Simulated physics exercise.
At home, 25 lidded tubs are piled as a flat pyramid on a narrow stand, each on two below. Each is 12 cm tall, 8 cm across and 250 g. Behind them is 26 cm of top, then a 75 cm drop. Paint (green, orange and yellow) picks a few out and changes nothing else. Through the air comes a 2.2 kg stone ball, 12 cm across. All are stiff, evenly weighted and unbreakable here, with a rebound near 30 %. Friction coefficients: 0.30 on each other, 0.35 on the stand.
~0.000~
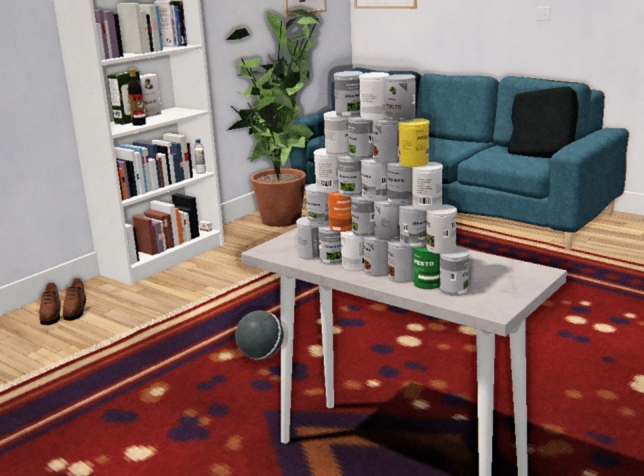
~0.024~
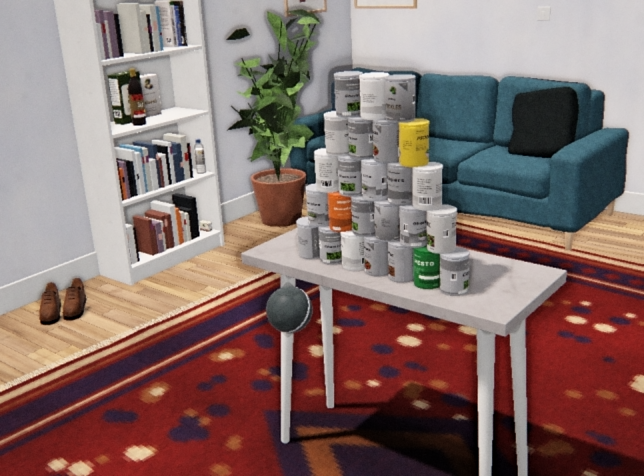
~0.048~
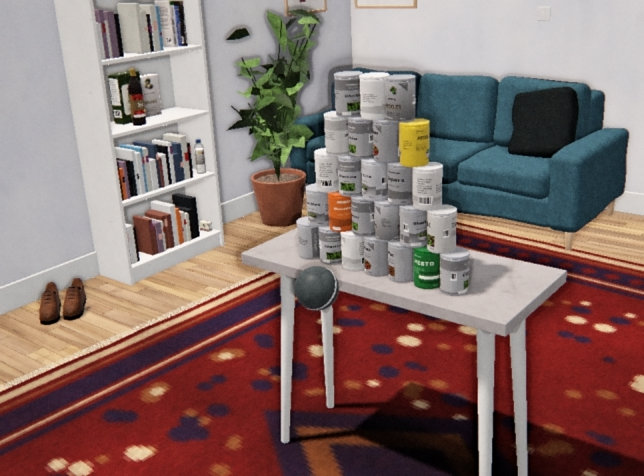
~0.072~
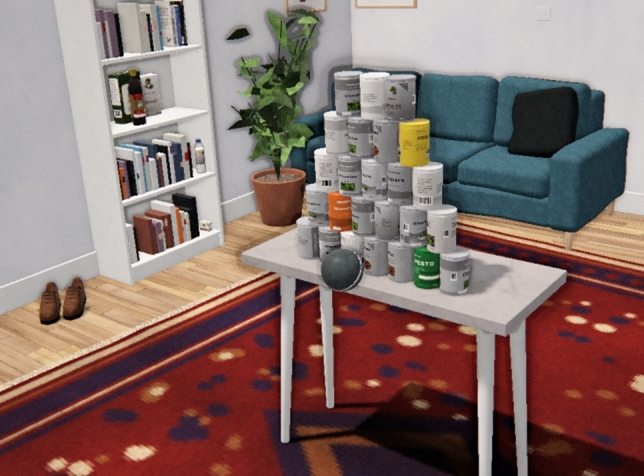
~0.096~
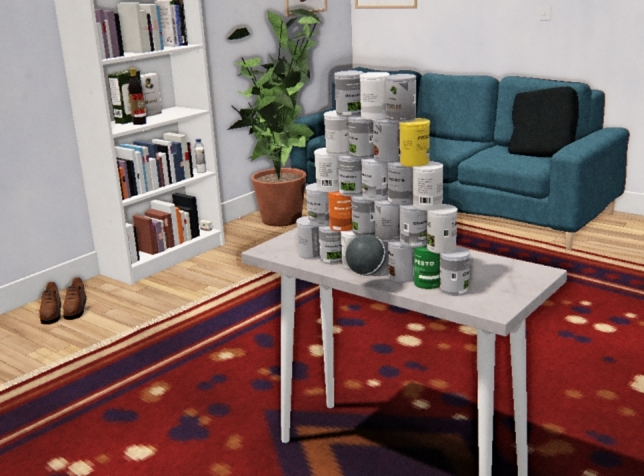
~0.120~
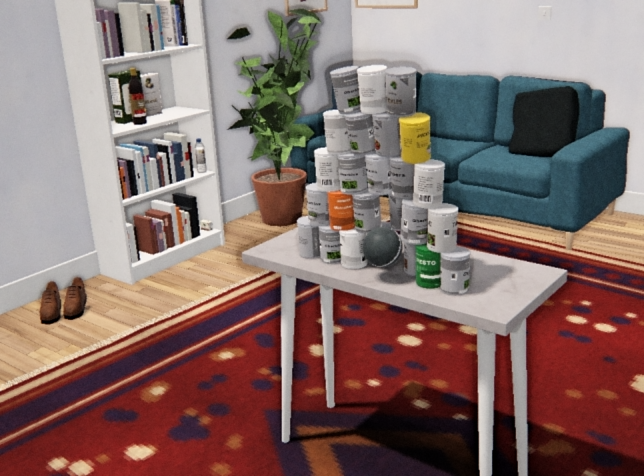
A dark gray ball flew in from the left, rose over the edge of a small table and struck the lower part of a stacked pile of mostly gray tubs, jolting them and tilting several.
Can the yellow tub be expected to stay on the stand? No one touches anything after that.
In the end the yellow tub drops off.
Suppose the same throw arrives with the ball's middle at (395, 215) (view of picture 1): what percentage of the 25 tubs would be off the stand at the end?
In that case 40 per cent.
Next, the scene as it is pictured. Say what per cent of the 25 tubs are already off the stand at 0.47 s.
At that moment 10 per cent.
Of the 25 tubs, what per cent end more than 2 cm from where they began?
It is 70 per cent.
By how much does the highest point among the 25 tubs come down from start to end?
Some 24 cm lower.
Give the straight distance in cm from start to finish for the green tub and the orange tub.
Moved: Green 0, orange 0.
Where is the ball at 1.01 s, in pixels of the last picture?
At about (601, 275).
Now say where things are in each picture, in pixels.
In the first frame (places mark the middle of the side facing us), ball (260, 335) 49 cm from contact, 4.8 m/s; yellow tub (408, 146); orange tub (344, 213); green tub (425, 270); nothing disturbed.
Ball (289, 310) 38 cm from contact, 4.8 m/s; yellow tub (408, 146), in the second frame.
Ball (317, 288) 27 cm from contact, 4.7 m/s; yellow tub (408, 146), in the third frame.
Ball (342, 270) 16 cm from contact, 4.7 m/s; yellow tub (408, 146), in the fourth frame.
Ball (366, 255) 42 mm from contact, 4.7 m/s; yellow tub (408, 146), in the fifth frame.
Ball (382, 247) after contact, 2.8 m/s; yellow tub (408, 143) leaning 9°; orange tub (345, 212); green tub (427, 269); steepest lean 9°, the tub at (368, 134); 15 disturbed, none off the stand, in the sixth frame.
After 0.47 s, ball still moving; 3 of the 25 tubs off the stand; yellow tub on its side; green tub shifted 12 mm.
After 1.01 s, ball still moving; 12 of the 25 tubs off the stand; yellow tub on its side.
By the end (1.6 s), ball rolling away; 12 of the 25 tubs off the stand; yellow tub on its side; green tub shifted 24 mm; orange tub unmoved. As the last picture would show them, middles, green tub near (436, 266).
